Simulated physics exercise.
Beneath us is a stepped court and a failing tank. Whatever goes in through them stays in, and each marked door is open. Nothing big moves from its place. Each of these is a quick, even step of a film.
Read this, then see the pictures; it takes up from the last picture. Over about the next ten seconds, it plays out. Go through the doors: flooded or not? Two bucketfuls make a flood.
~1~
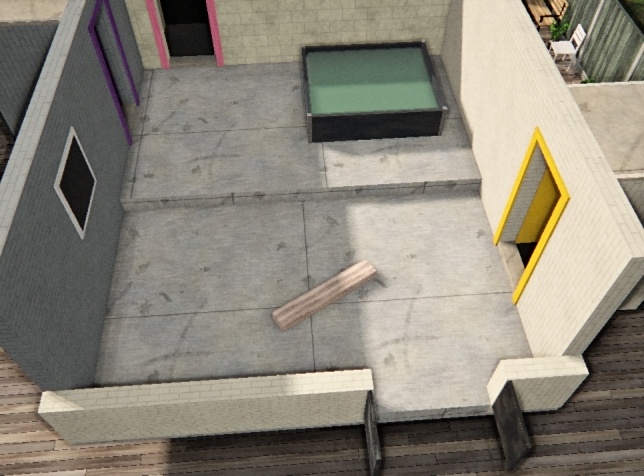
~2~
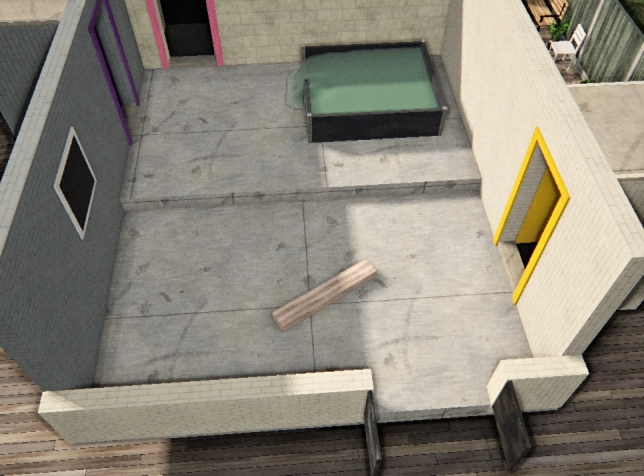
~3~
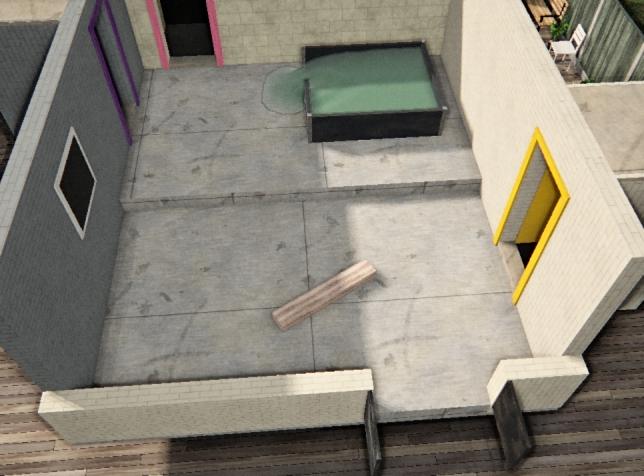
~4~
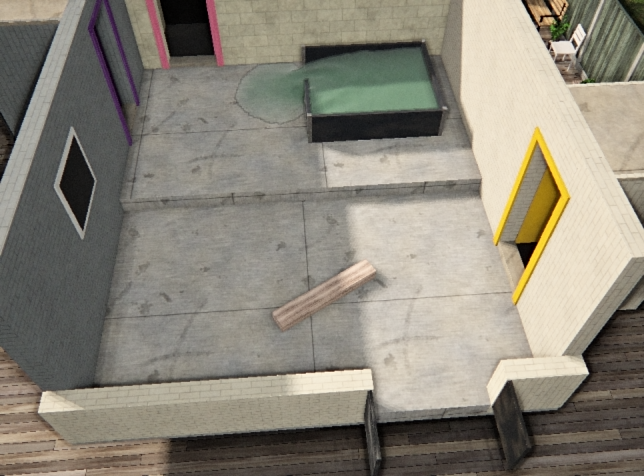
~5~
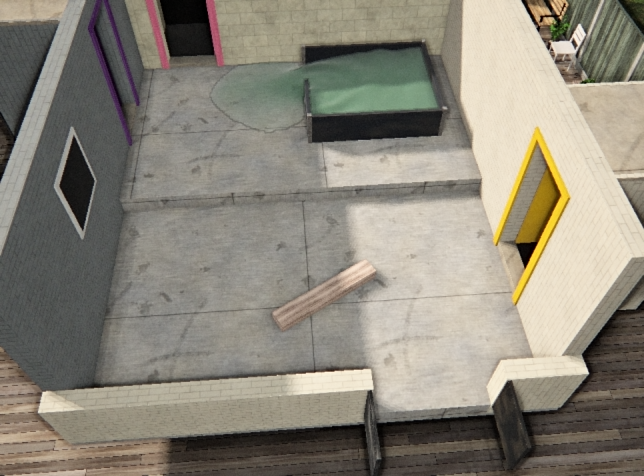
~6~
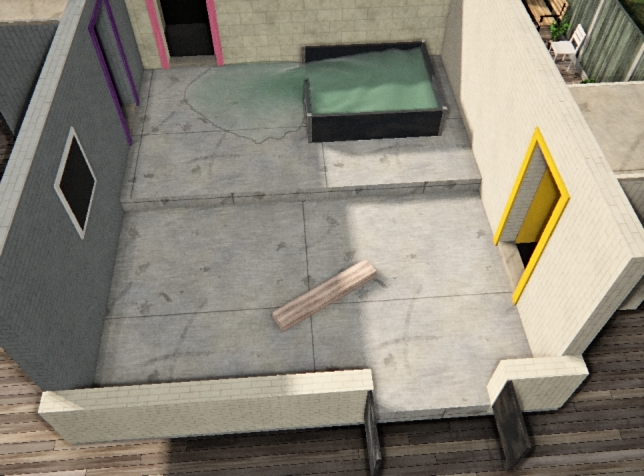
One by one: The yellow door counts as not over; the pink door counts as over; the purple door counts as over.
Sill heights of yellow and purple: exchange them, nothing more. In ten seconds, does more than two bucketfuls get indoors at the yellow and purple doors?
Looking at both, yellow door receives less, and purple door receives more.
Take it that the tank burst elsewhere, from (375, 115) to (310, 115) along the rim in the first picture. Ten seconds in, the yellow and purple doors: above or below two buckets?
Note: Yellow misses the line, purple misses the line.
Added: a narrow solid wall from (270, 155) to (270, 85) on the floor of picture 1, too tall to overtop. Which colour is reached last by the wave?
I'd pick the yellow one.
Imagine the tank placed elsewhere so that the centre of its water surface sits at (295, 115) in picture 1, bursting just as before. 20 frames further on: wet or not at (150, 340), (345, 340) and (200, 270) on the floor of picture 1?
Taking them in the order asked: Inundated, then spared, then inundated.
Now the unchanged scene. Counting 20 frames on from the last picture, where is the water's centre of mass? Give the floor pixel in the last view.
The centre of mass sits at about (283, 108).
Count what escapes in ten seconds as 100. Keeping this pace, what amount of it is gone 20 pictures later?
Near 40 %.
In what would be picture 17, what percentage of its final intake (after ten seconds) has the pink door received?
Roughly 5 percent.
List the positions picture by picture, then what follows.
The first frame shows the tank at (370, 81) is whole and still.
In the second frame, the front is at (293, 73), out from the gap at (307, 81).
In the third frame, water pours out at (307, 83) and has run to (268, 104).
In the fourth frame, the front is at (241, 101), out from the gap at (307, 83).
In the fifth frame, water pours out at (307, 83) and has run to (218, 87).
In the sixth frame, water pours out at (307, 83) and has run to (191, 90).
A moment on, water covers 15 % of the floor; the yellow door not reached, the pink door wet at the sill, nothing in, the purple door wet at the sill, nothing in.
Next, water covers 20 % of the floor; the yellow door not reached, the pink door under two buckets in, the purple door over two buckets in.
Then, water covers 30 % of the floor; the yellow door not reached, the pink door over two buckets in, the purple door over two buckets in.
Later, water covers 55 % of the floor; the yellow door not reached, the pink door over two buckets in, the purple door far over two buckets in.
In the end, water covers 80 % of the floor; the yellow door wet at the sill, nothing in, the pink door far over two buckets in, the purple door far over two buckets in.
